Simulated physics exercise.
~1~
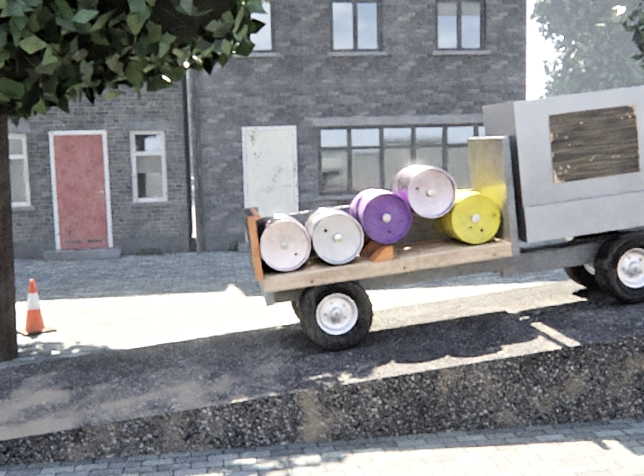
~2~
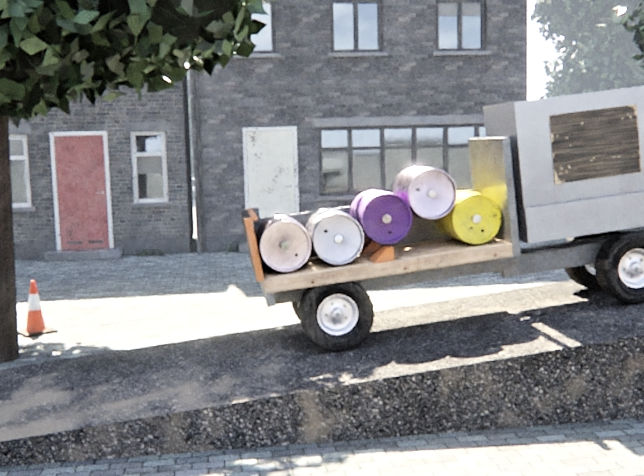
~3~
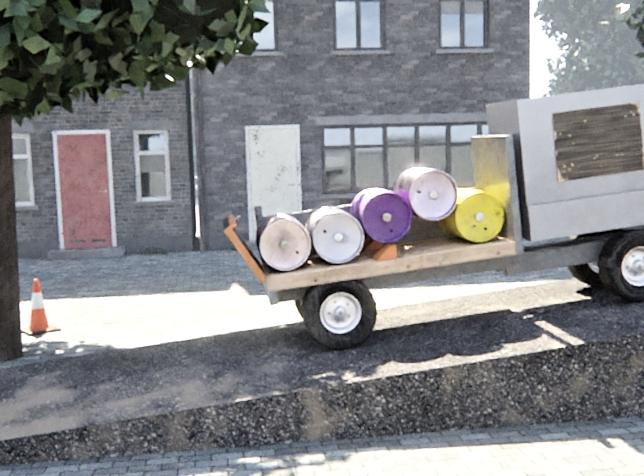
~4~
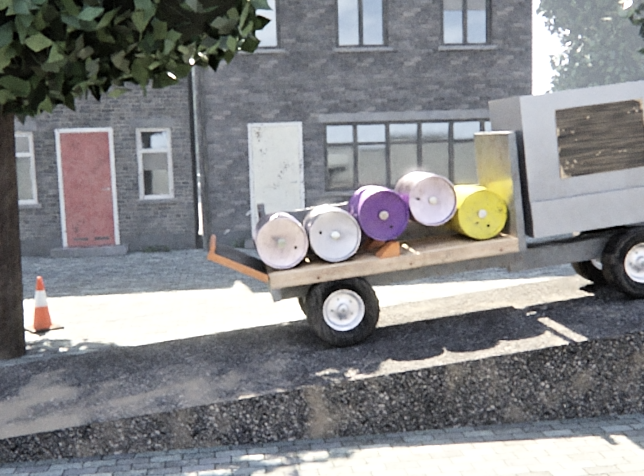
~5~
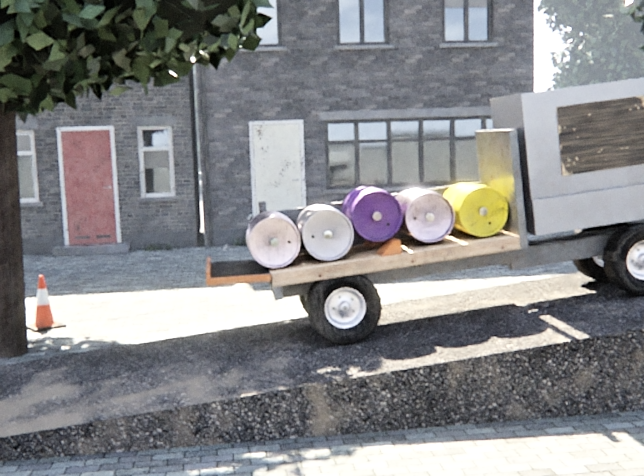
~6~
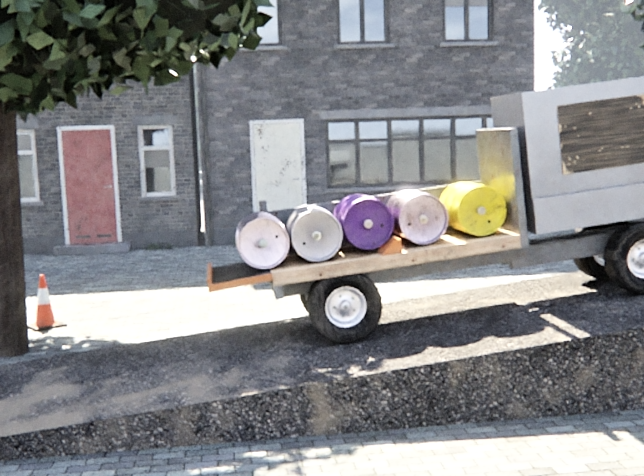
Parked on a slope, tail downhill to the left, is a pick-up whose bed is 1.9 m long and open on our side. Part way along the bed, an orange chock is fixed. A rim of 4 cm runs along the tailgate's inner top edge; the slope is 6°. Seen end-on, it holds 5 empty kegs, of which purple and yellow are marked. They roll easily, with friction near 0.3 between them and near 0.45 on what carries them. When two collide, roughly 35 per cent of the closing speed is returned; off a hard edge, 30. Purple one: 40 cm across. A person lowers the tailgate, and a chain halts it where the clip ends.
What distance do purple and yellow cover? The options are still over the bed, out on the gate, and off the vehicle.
They finish like this: Purple off the vehicle, yellow still over the bed.
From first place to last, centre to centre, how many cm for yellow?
Shift - yellow 15.
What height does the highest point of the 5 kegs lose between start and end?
About 20 cm.
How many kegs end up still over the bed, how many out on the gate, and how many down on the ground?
Respectively 2, 0, 3.
Then, 0.6 s after the last picture, purple is on the bed, 35 cm short of the hinge, rolling left; yellow is on the bed, 155 cm short of the hinge; 0 of 5 are out.
Then, 1.2 s after the last picture, purple is on the gate, 5 cm past the hinge, rolling left; no change for yellow; 1 of 5 is out.
Then, 2.0 s after the last picture, purple is dropping off the gate; no change for yellow; 3 of 5 are out.
At rest (4.4 s after the last picture), purple is off the vehicle; yellow is on the bed, 155 cm short of the hinge; 3 of 5 are out.
